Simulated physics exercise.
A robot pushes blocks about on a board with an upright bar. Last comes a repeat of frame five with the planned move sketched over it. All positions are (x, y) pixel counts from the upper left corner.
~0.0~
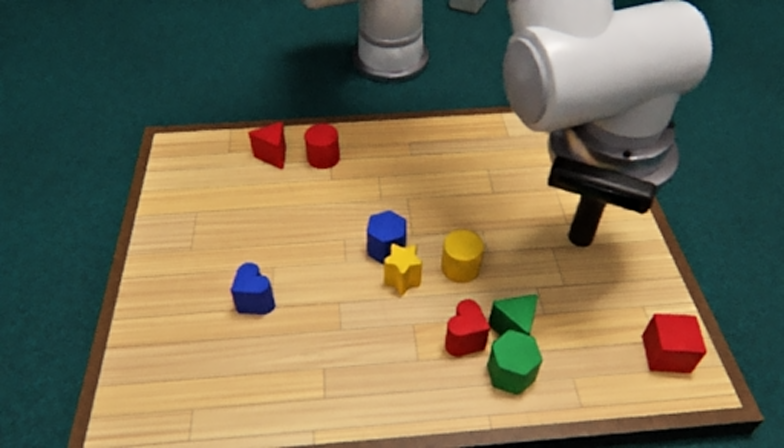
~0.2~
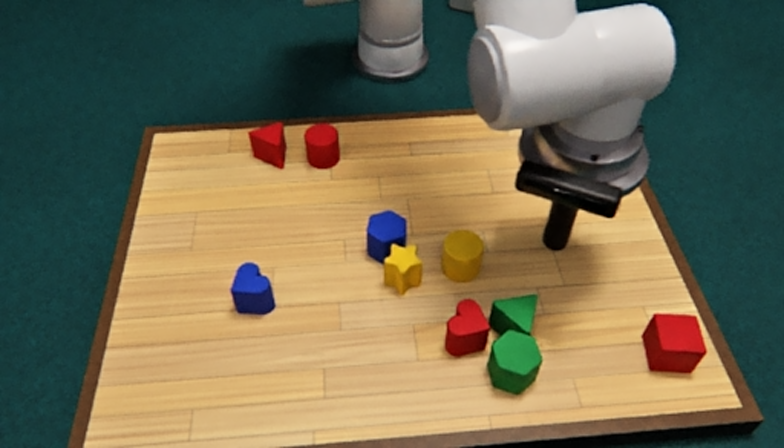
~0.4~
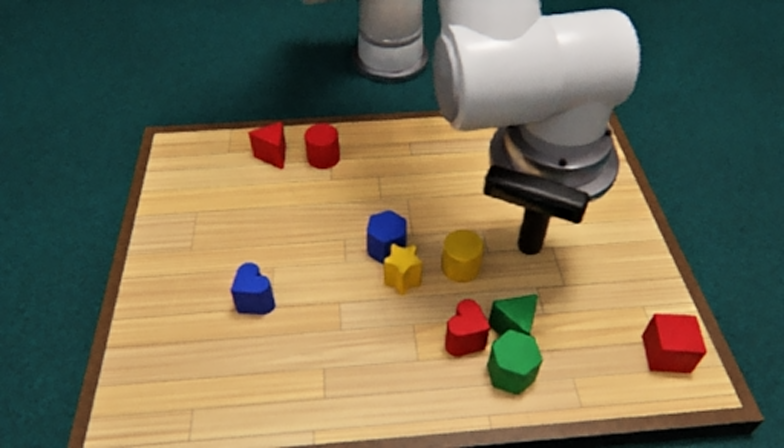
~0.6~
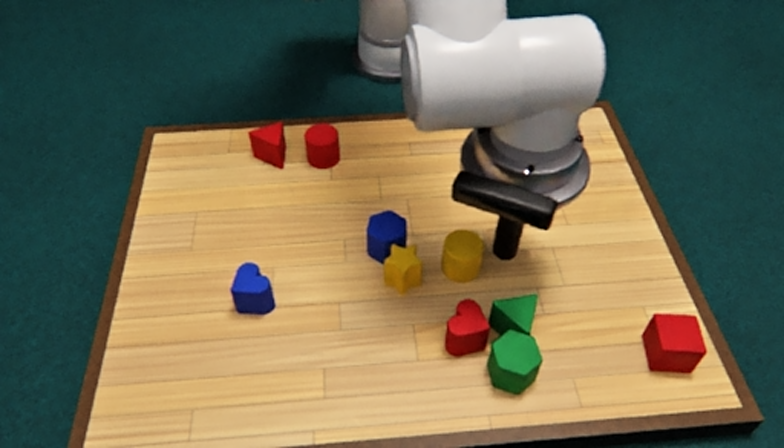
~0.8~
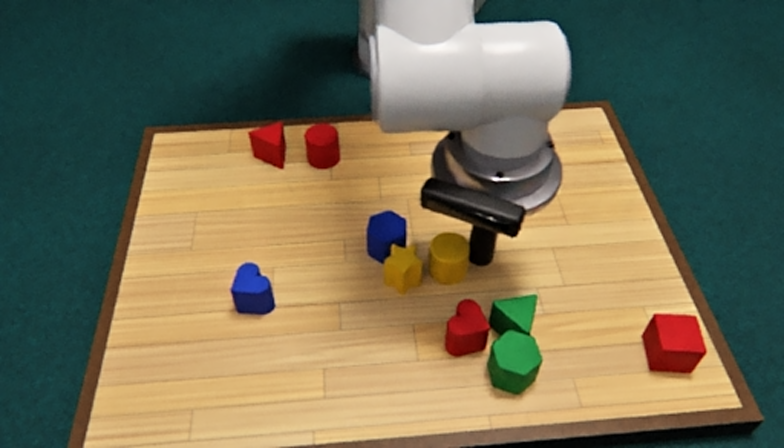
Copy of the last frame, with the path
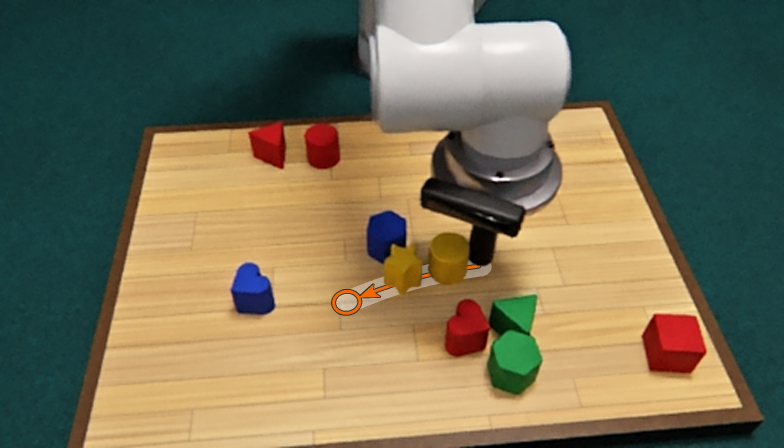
On a light wooden board with a dark rim, set on a deep green surface and seen from above by a still camera, a white robot arm holds a black upright bar. Red, blue, yellow and green blocks lie scattered about, with a yellow cylinder right of a yellow star near the middle. The bar glides steadily left, reaches the cylinder and nudges it slightly left.
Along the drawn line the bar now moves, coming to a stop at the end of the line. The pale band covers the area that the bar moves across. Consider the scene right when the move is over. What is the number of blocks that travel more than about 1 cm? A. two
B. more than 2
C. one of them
My pick is A.
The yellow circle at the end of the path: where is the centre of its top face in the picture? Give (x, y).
Answer: (312, 271).
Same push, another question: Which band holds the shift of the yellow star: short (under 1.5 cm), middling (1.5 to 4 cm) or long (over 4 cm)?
It is going to finish beyond 4 cm from where it is now.
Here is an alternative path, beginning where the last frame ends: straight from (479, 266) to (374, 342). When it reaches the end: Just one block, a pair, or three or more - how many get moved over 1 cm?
Two blocks move.
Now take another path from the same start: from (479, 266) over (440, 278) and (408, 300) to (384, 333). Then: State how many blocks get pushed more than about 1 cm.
Going by the path, two blocks will move.
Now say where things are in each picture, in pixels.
Lower end of the bar at (580, 238), tops of blocks, blue heart block at (250, 279), blue hexagon at (387, 225), yellow star at (403, 257), yellow circle at (464, 244), in the first picture.
Bar at (555, 242), blocks as before, in the second picture.
Bar at (529, 246), blocks as before, in the third picture.
Bar at (505, 251), blocks as before, in the fourth picture.
Bar at (481, 256), blue heart block at (250, 279), blue hexagon at (387, 225), yellow star at (403, 257), yellow circle at (450, 246), in the fifth picture.
The drawn path runs from (479, 266) via (412, 279), ending at (347, 302).
The first path, step by step. One third of the way, bar at (434, 264); yellow star at (369, 262); yellow circle at (402, 253).
Two thirds of the way, bar at (389, 277); blue hexagon at (384, 224); yellow star at (320, 269); yellow circle at (355, 262).
At the end, bar at (346, 293); blue heart block at (245, 279); blue hexagon at (384, 224); yellow star at (276, 268), turned 15° clockwise; yellow circle at (312, 271).
